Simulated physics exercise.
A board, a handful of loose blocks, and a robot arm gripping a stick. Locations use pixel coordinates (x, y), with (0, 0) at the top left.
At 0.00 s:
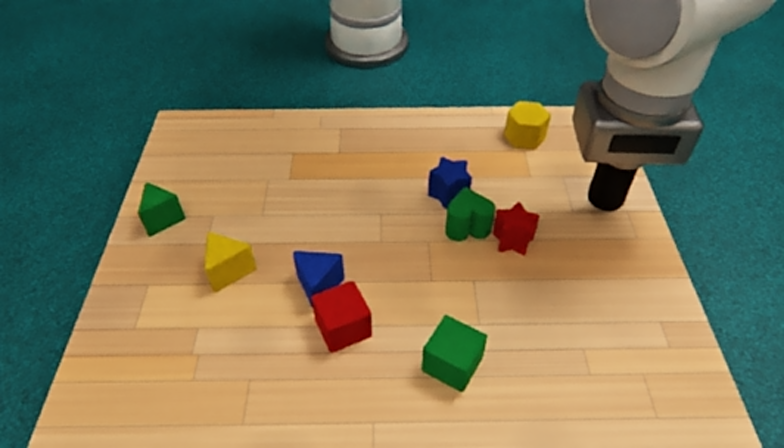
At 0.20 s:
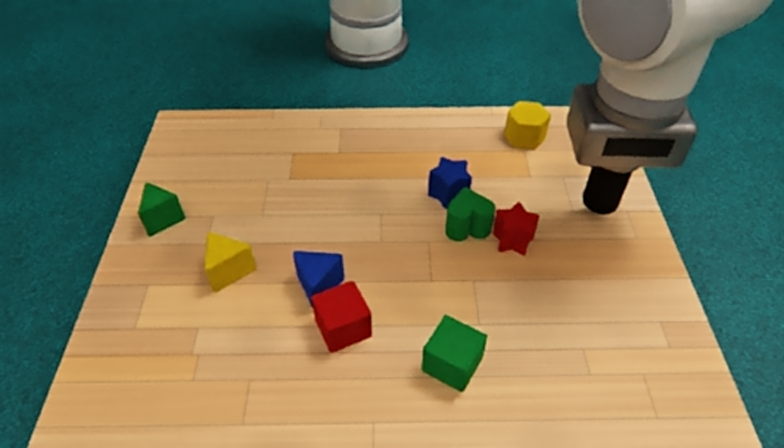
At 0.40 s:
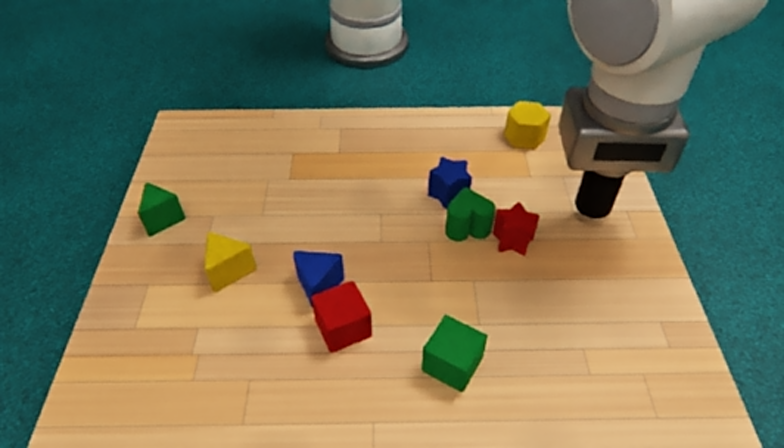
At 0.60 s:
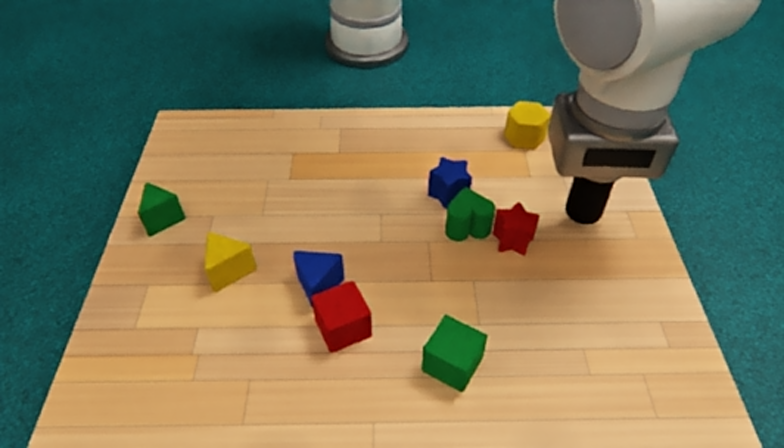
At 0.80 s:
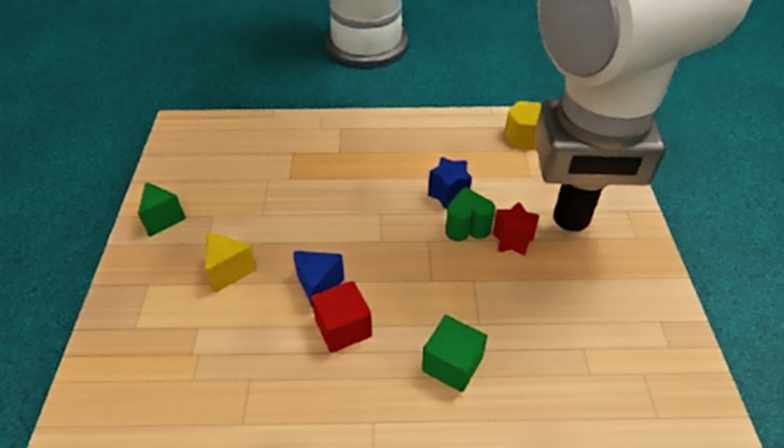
The clip shows colored blocks scattered on a wooden surface while a robot arm holding a dark stick moves slowly left and slightly downward, nearing the red star block at the right; none of the blocks move.
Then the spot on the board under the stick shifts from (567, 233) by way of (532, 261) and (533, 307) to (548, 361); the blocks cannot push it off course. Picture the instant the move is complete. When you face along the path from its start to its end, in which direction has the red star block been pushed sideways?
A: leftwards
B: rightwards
The answer is B.
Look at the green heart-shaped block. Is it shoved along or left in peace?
It leaves its spot.
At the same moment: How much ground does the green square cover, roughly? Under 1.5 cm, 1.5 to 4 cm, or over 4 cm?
Distance: Below 1.5 cm.
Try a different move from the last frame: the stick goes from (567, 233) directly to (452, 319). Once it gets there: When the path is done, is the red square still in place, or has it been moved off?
It holds its position.
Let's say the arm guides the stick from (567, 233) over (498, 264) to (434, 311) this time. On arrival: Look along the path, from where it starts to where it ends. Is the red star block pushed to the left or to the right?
Shifted right.
The first path, step by step. One third of the way, stick (535, 248); green heart-shaped block (459, 202); red star block (497, 225), turned 35° clockwise.
Two thirds of the way, stick (538, 295); green heart-shaped block (459, 202); red star block (496, 225), turned 35° clockwise.
At the end, stick (552, 349); green square unmoved; green heart-shaped block (459, 202); red star block (496, 225), turned 35° clockwise.
